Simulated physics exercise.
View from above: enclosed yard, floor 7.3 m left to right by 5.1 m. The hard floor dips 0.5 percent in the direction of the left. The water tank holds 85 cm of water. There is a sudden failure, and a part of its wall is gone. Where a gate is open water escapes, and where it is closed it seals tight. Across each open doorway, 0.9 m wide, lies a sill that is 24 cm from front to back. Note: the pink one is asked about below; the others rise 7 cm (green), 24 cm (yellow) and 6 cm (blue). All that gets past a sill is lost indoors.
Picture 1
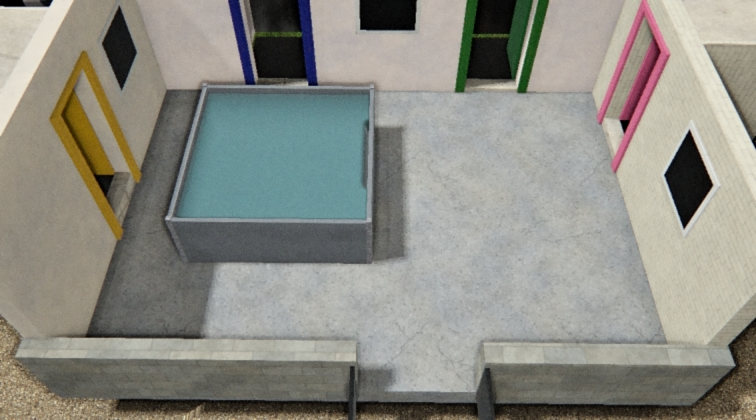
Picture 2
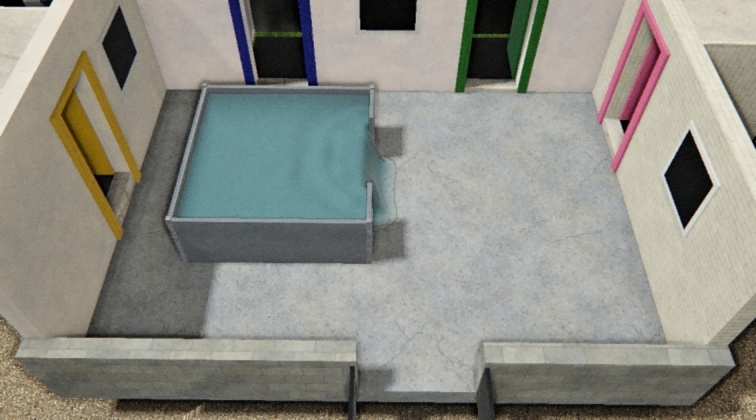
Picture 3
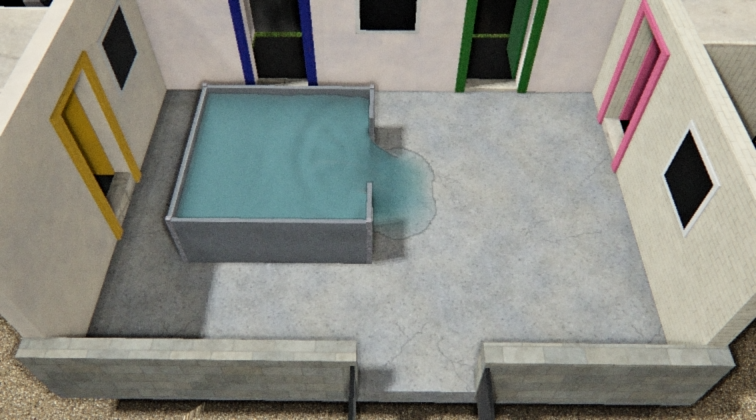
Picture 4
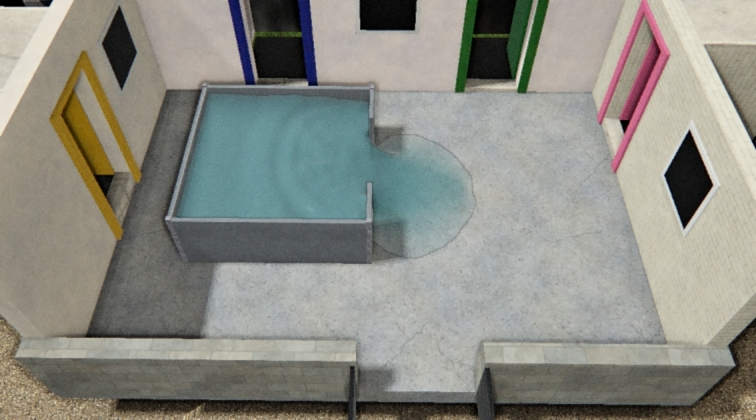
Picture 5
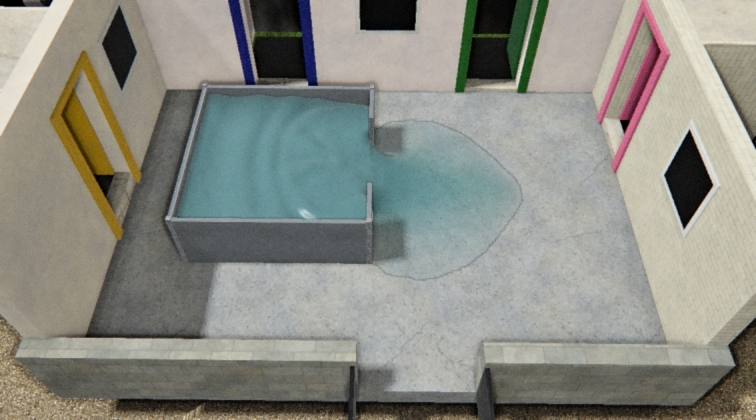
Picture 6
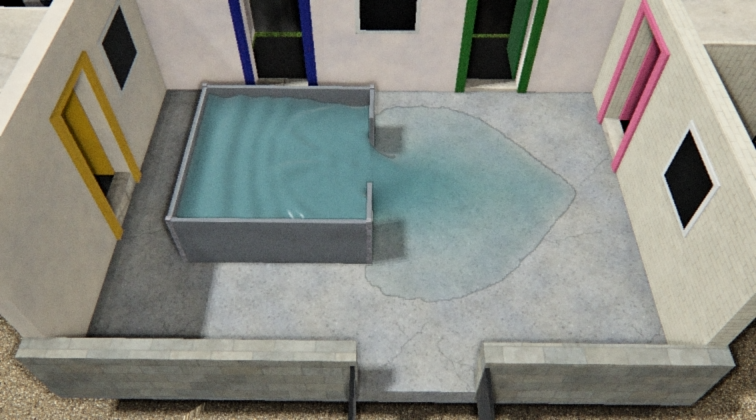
Water poured out through a gap in the right side of a raised tank in a walled yard, spreading rightward across the pale floor in a widening, pointed puddle while ripples crossed the tank.
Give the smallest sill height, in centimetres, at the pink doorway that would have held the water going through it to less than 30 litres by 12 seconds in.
The smallest height is about 28 cm.
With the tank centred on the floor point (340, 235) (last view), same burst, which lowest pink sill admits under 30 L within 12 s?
23 cm, give or take.
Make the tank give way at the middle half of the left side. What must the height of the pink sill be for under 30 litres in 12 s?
Some 14.5 cm.
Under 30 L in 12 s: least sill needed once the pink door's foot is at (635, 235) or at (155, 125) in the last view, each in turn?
Minimums: About 27 cm and 15 cm.
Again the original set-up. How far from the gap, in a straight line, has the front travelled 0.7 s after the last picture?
About 4.2 metres out.
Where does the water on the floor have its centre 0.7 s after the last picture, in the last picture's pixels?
The water's centre is at about (339, 193).
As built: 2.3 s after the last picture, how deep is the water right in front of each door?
Centimetres: Pink = 32, green = 16, yellow = 0, blue = 0.
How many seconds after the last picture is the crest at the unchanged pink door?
Peak time: Around 2.0 s.
Then, 0.7 s after the last picture water covers 45 % of the floor, deepest (52 cm) near (375, 189); 26 cm at the pink door, 12 litres in over its 14 cm sill.
Then, 2.3 s after the last picture water covers 50 % of the floor, deepest (37 cm) near (666, 360); 32 cm at the pink door, 177 litres in over its 14 cm sill.
Then, 11.3 s after the last picture water covers 100 % of the floor, deepest (24 cm) near (120, 236); 11 cm at the pink door, 299 litres in over its 14 cm sill.
At the pink door as built, the water peaked near 35 cm, 2.1 s after the last picture.
Run again over the same 12 s with other heights there, 54 litres in over 25.5 cm, 6 litres over 34 cm. The limit of 30 litres is kept from about 28 cm up.
